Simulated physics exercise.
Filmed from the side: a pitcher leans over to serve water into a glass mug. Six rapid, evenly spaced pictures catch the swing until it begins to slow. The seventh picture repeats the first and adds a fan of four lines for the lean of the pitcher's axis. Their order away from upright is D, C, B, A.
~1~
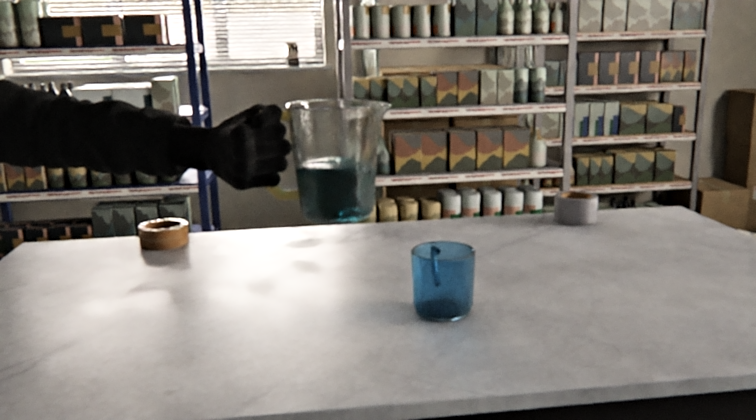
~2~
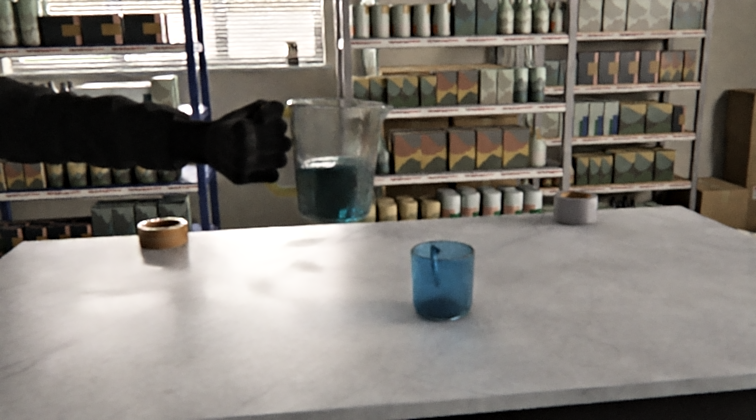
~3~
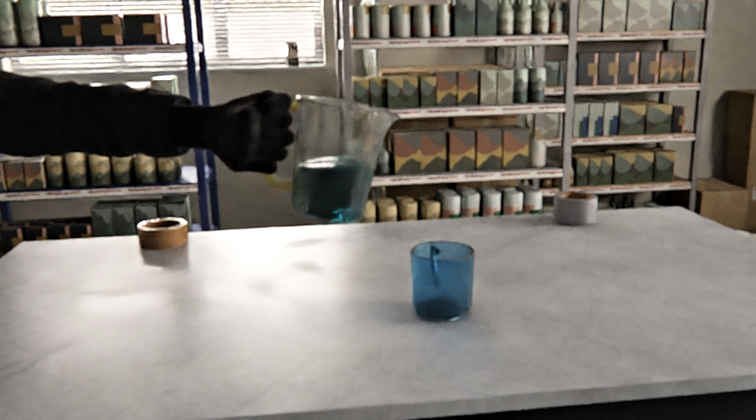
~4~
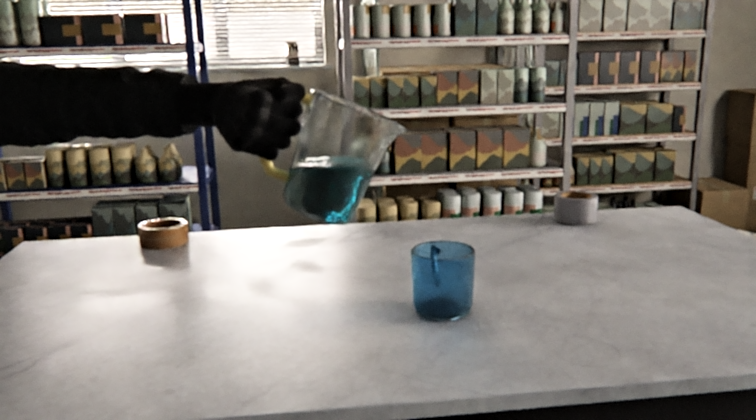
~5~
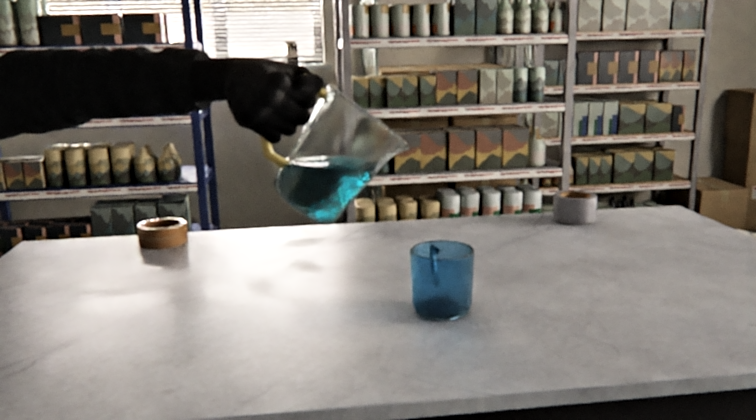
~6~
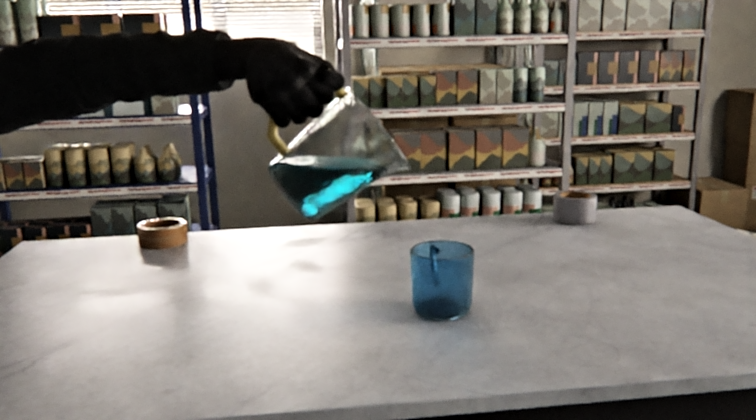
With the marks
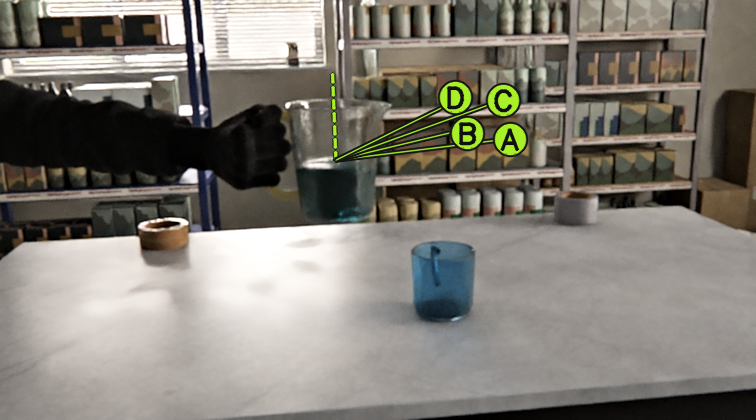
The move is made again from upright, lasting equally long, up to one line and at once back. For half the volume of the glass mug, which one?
Line C.
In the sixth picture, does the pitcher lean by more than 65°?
No, it does not.
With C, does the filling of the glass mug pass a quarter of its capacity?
Yes, clearly.
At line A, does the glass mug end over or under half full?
Over half.
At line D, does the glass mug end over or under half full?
Under half.
On the marked copy, A at (493, 140); B at (449, 133); C at (487, 105); D at (441, 108).
For line A, the glass mug ends with about 88 % of what it can hold; 4 % of the water is spilt.
For line B, the glass mug ends with about 70 % of what it can hold.
For line C, the glass mug ends with about 49 % of what it can hold.
For line D, the glass mug ends with about 28 % of what it can hold.
